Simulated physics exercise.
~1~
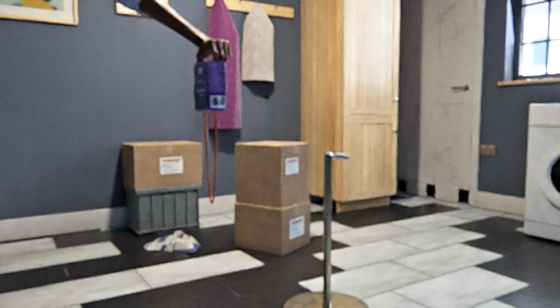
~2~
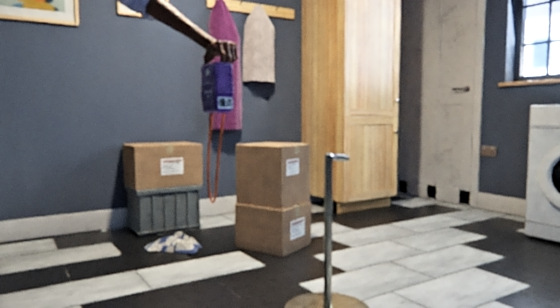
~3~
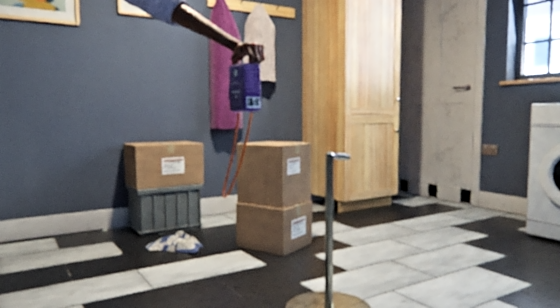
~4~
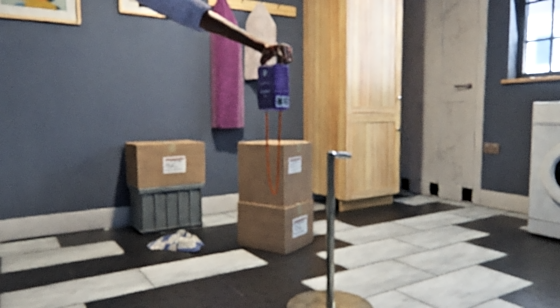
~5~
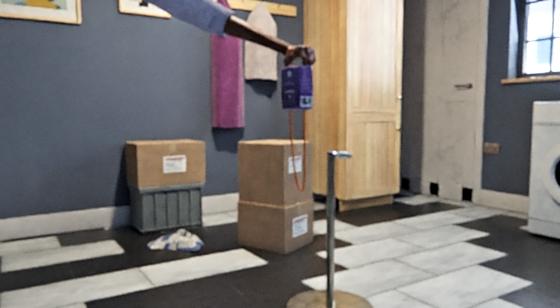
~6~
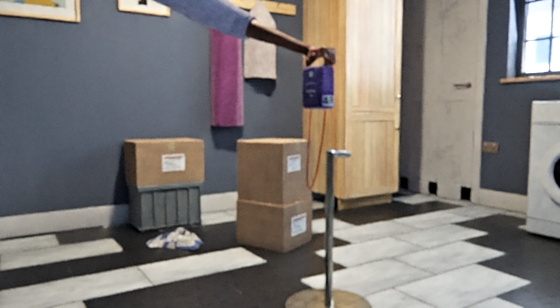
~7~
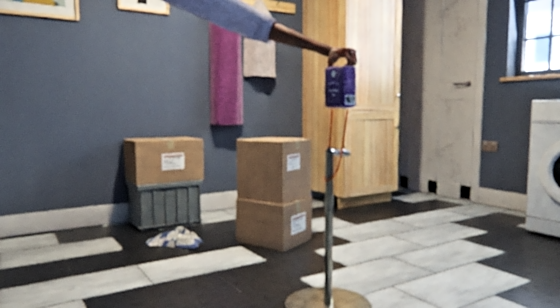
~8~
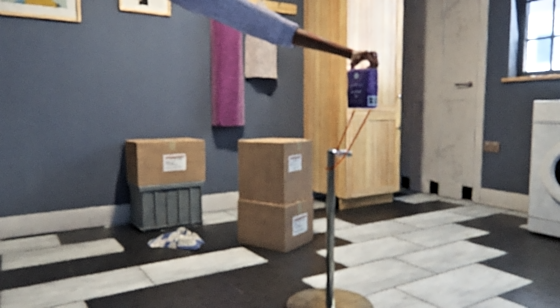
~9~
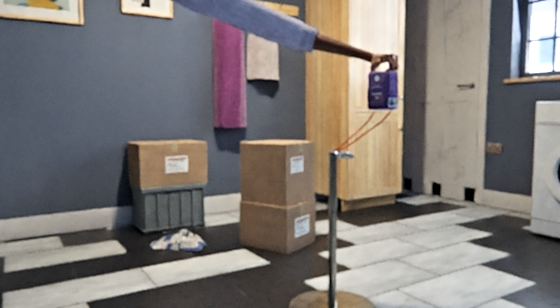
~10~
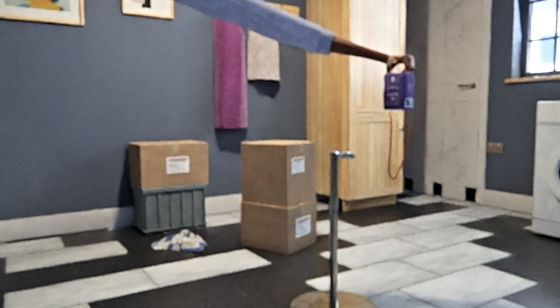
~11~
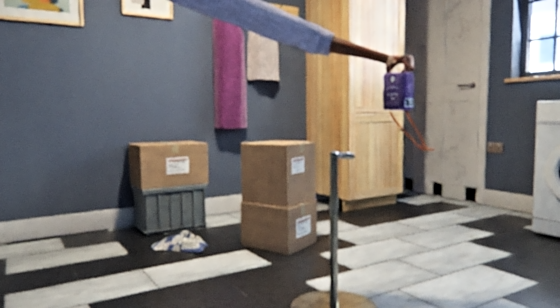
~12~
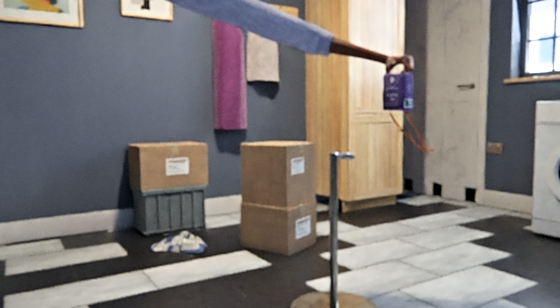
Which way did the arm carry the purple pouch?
The arm carried the purple pouch to the right, past the metal post.
In a room with a patterned floor and stacked cardboard boxes, an outstretched arm carried a purple pouch with a dangling loop rightward past a hooked metal post, and it came clear and stopped beyond the post, still held up.
